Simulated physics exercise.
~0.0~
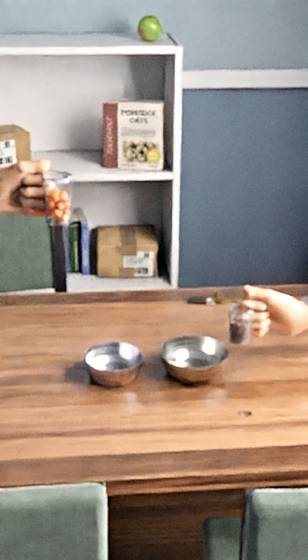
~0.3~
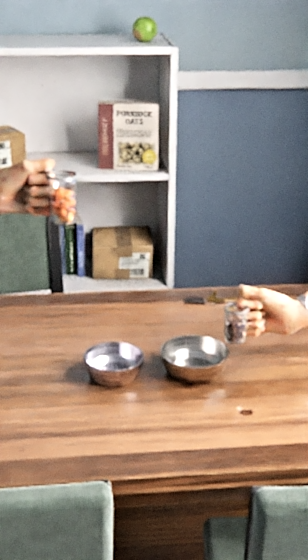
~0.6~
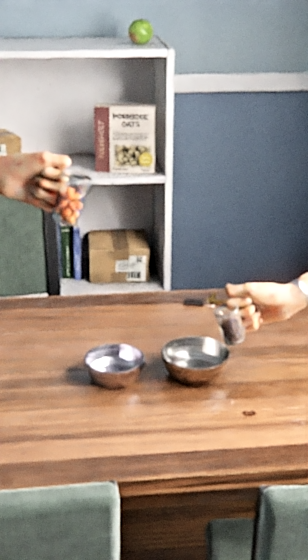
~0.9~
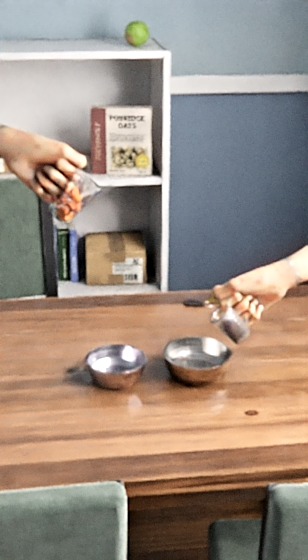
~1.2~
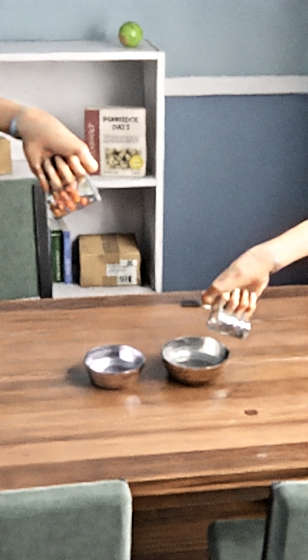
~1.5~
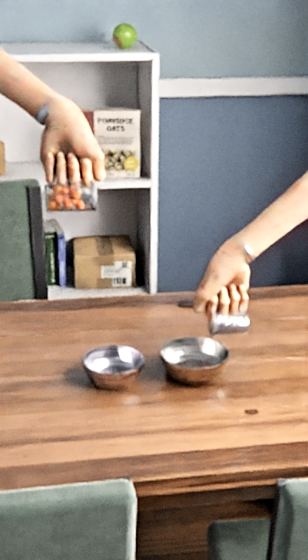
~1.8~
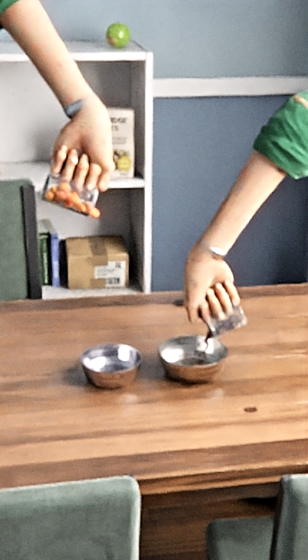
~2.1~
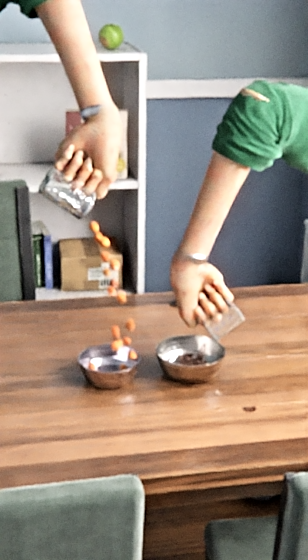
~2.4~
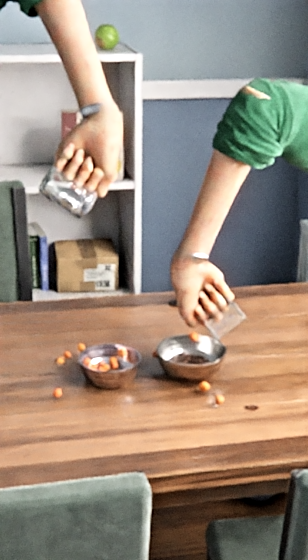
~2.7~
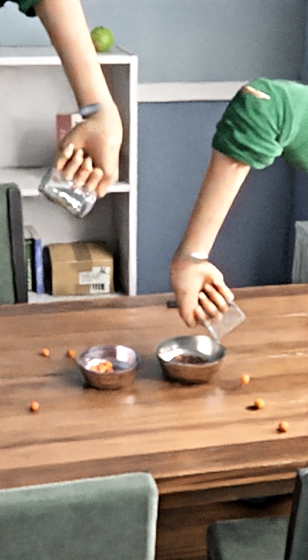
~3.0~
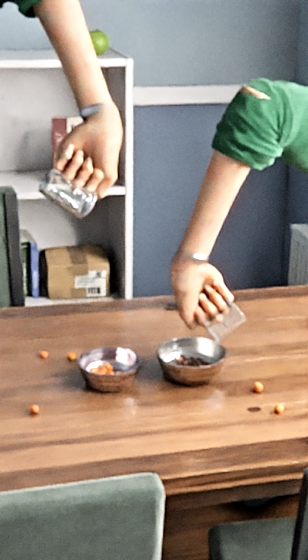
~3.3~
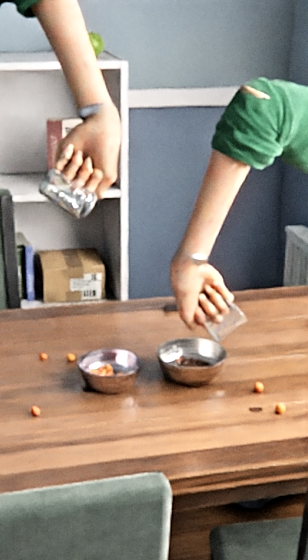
Two hands, one high on the left with a clear cup of orange pieces and one lower on the right with a cup of dark pieces, hold them over a wooden table with two metal bowls, seen from slightly above as the view drifts sideways. Behind stand a white shelf with a green ball on top and a blue wall. The green-sleeved arms reach in and tip both cups over. The dark pieces drop into the right bowl, while the orange ones fall farther, bounce and scatter. Finally, the dark pieces all lie in their bowl, but several orange ones rest on the table.
